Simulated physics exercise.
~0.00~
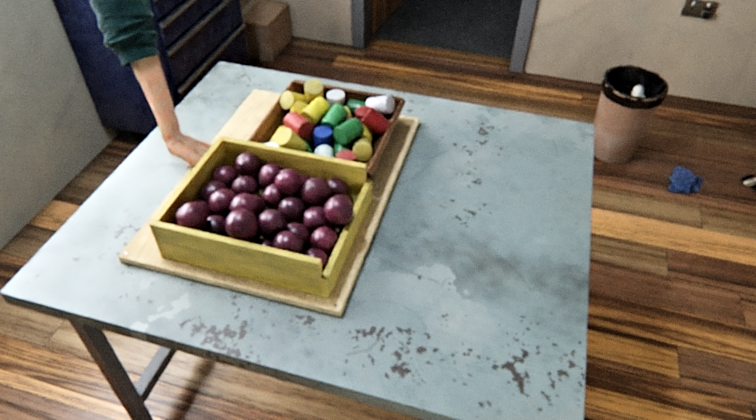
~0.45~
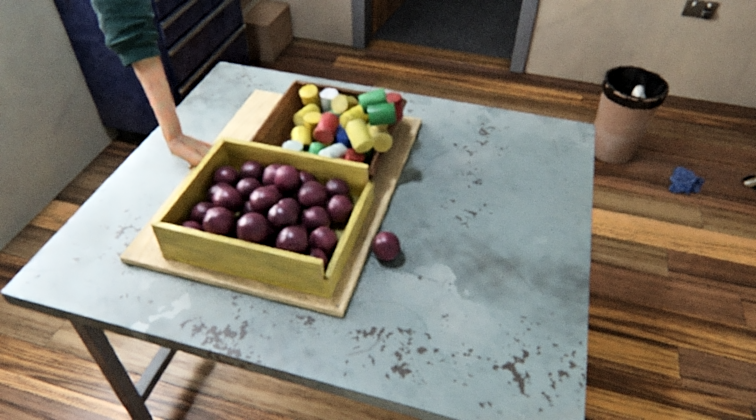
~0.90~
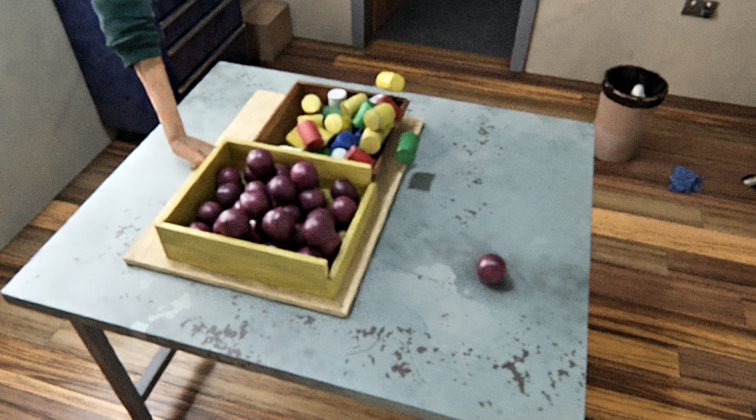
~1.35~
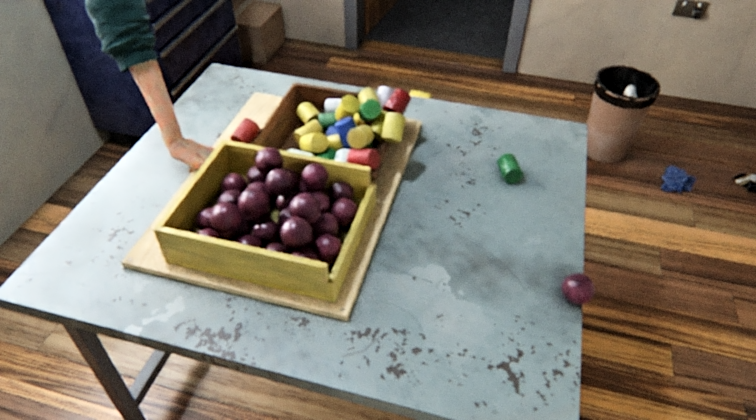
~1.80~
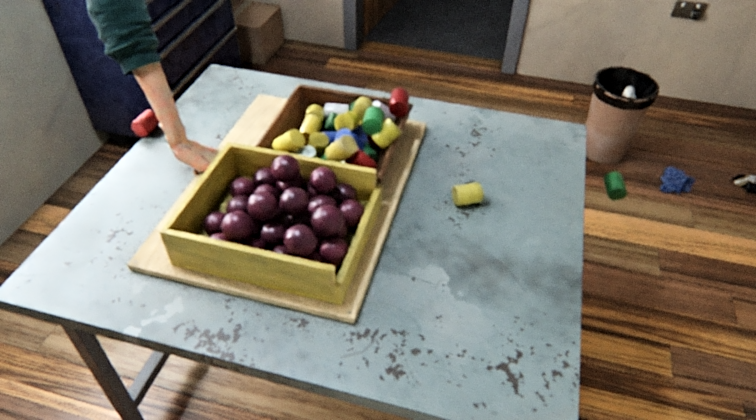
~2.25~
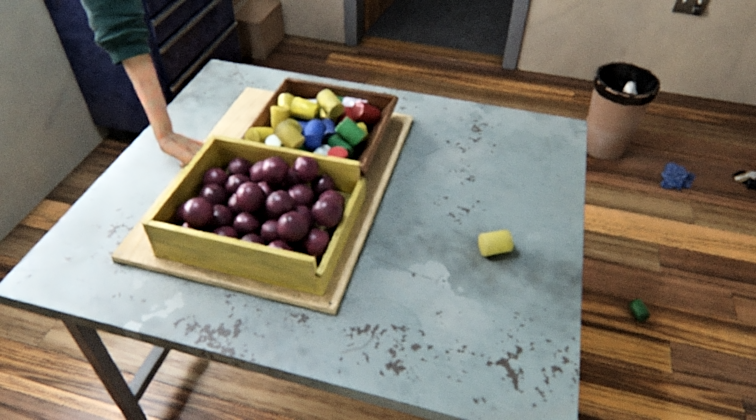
We see a board holding a yellow tub of dark red onions and a wooden tub of colourful jars shift back and forth on a table beside a resting hand. One onion rolls off the right edge, several jars tumble out, and a yellow jar remains on the tabletop.
